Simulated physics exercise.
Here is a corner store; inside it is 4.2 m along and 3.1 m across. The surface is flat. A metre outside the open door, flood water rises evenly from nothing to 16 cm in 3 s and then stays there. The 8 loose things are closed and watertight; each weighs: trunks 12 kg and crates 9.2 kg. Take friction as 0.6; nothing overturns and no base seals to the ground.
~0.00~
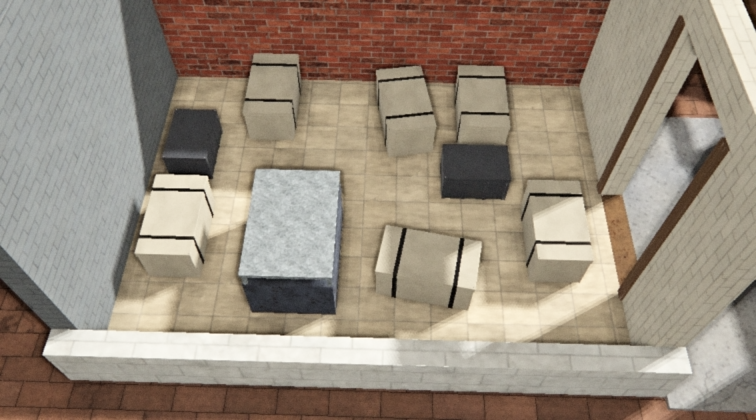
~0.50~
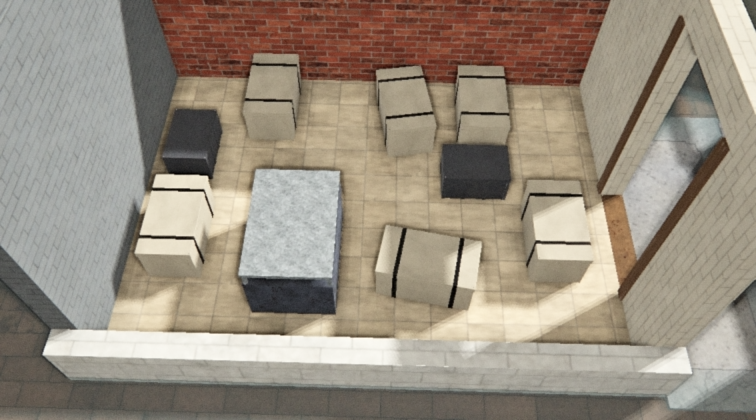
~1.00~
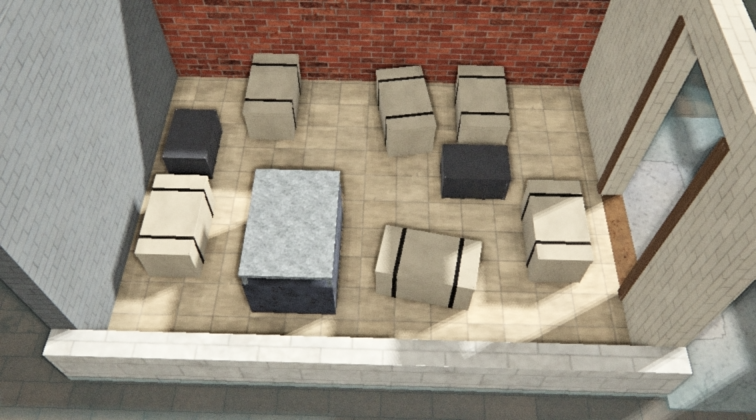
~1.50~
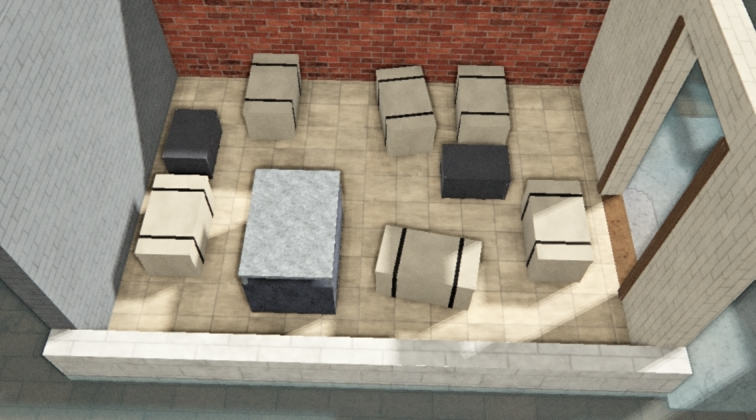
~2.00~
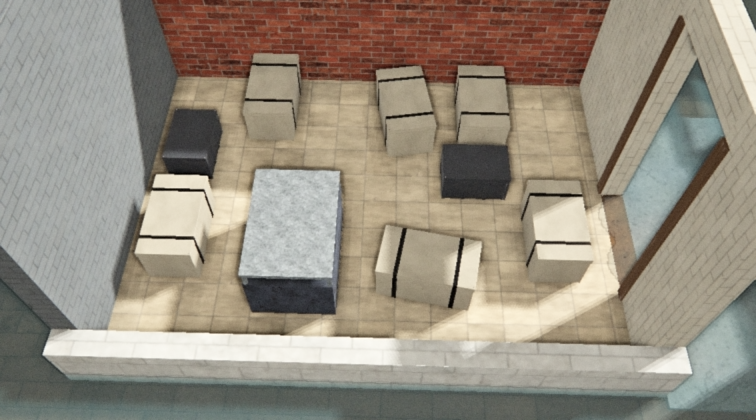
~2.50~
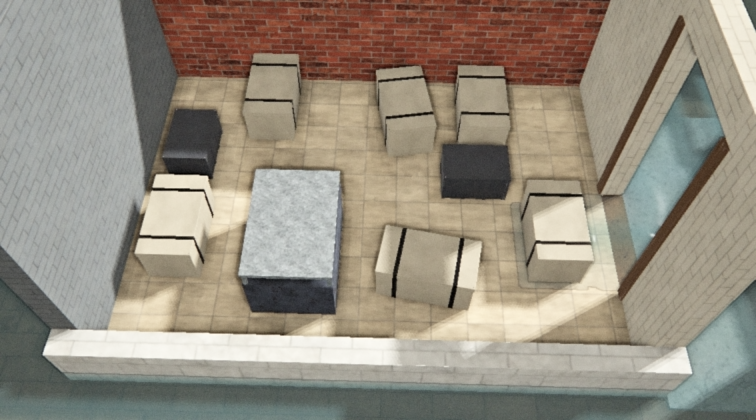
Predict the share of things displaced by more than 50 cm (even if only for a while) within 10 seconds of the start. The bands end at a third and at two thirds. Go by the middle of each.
Share: Between one and two thirds.
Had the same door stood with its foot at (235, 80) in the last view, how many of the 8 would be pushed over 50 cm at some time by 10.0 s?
Then 3.
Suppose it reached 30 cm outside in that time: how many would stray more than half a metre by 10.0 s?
Then 7.
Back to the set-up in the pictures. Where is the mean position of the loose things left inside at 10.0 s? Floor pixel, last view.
At about (290, 164).
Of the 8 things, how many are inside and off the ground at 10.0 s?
At that moment 8.
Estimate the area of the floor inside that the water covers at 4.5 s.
Roughly 5.0 m2.
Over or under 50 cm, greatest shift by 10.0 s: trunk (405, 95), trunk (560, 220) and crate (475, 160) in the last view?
In turn: More, over, past it.
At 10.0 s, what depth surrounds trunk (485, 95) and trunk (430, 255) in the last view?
About 4 and 8 cm.
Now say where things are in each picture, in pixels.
The first picture shows a trunk at (560, 219) rests on the ground; a trunk at (429, 256) rests on the ground; 0.0 m2 under water; 0 of 8 have shifted.
The second picture shows a trunk at (560, 219), on the bottom; a trunk at (429, 256), on the bottom; water covers 0.0 m2; 0 of 8 have shifted.
The third picture shows a trunk at (560, 219) rests on the ground; a trunk at (429, 256) rests on the ground; 0.0 m2 under water; 0 of 8 have shifted.
The fourth picture shows a trunk at (560, 219), on the bottom; a trunk at (429, 256) rests on the ground; 0.0 m2 under water; 0 of 8 have shifted.
The fifth picture shows a trunk at (560, 219), on the bottom; a trunk at (429, 256), on the bottom; 0.0 m2 under water; 0 of 8 have shifted.
The sixth picture shows a trunk at (560, 219), on the bottom; a trunk at (429, 256) rests on the ground; 0.3 m2 under water; 0 of 8 have shifted.
After 3.5 s 0 of 8 are over 50 cm from their spots; 0 afloat.
After 4.5 s 1 of 8 are over 50 cm from their spots; 1 afloat.
After 7.0 s 2 of 8 are over 50 cm from their spots; 4 afloat.
After 10.0 s 5 of 8 are over 50 cm from their spots, and 5 have been at some point; 8 afloat.
